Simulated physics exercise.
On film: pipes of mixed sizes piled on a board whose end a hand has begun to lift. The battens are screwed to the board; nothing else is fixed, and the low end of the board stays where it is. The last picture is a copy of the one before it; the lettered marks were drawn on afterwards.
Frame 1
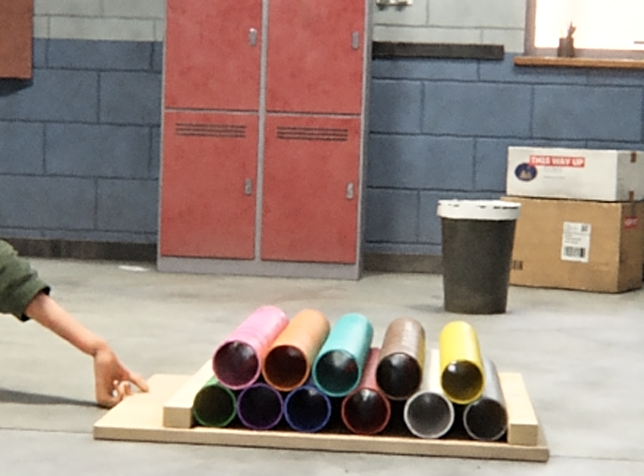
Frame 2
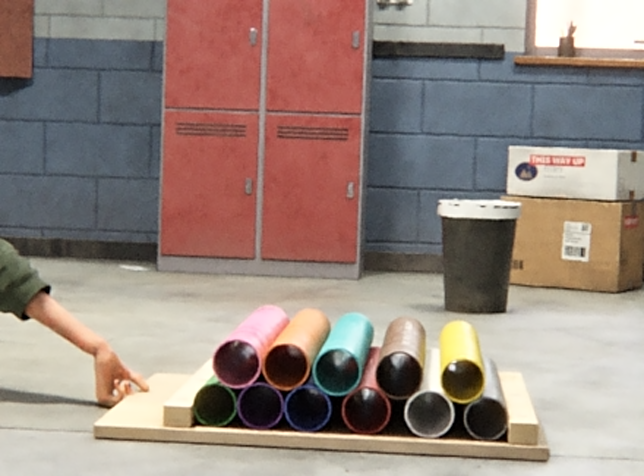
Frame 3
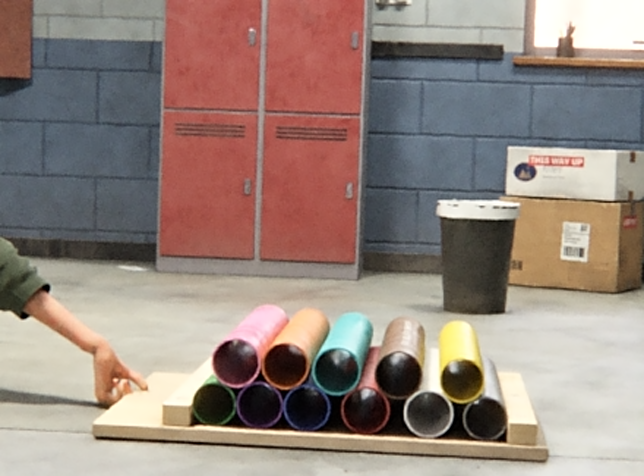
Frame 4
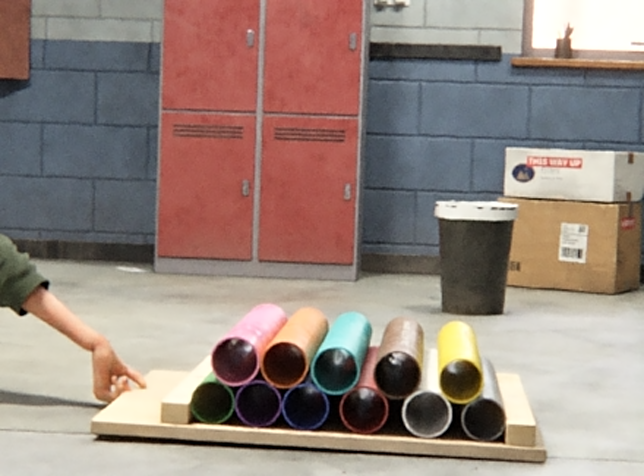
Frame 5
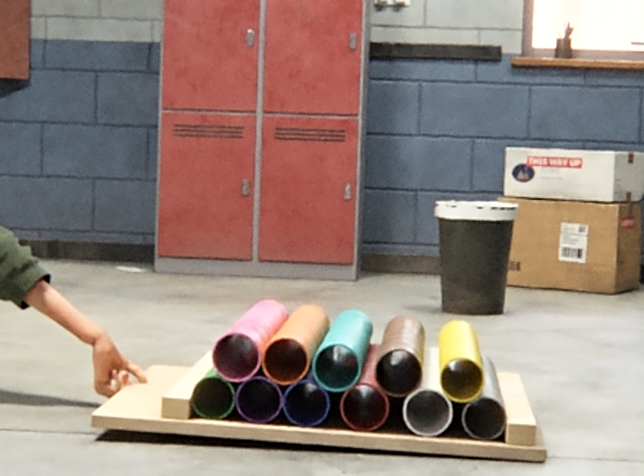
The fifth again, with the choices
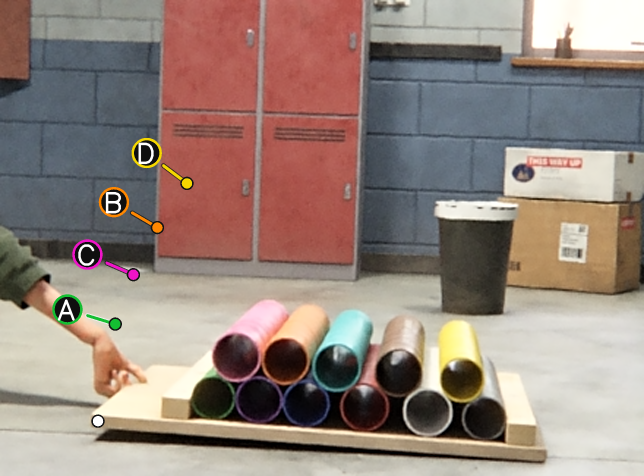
A hand at the left slowly lifted the end of a wooden board slightly off the concrete floor, while the colourful pipes stacked on it between two wooden strips stayed in their pile.
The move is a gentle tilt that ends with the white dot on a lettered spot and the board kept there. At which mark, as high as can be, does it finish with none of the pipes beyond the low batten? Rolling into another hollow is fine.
C is the limit.
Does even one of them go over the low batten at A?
No.
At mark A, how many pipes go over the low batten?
It comes to none.
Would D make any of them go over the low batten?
Yes, at D.
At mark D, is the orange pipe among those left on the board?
No, with D.
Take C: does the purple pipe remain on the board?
The purple pipe: Yes.
On the marked copy, A at (115, 324); B at (157, 228); C at (134, 275); D at (187, 184); the white dot at (98, 421).
Taking C. A third of the way, board at 15°.
Two thirds of the way, board at 21°.
When it is over, board at 21°, none over the low batten.
As for the rest, A none over the low batten; B three over the low batten (brown, yellow, turquoise); D five over the low batten.
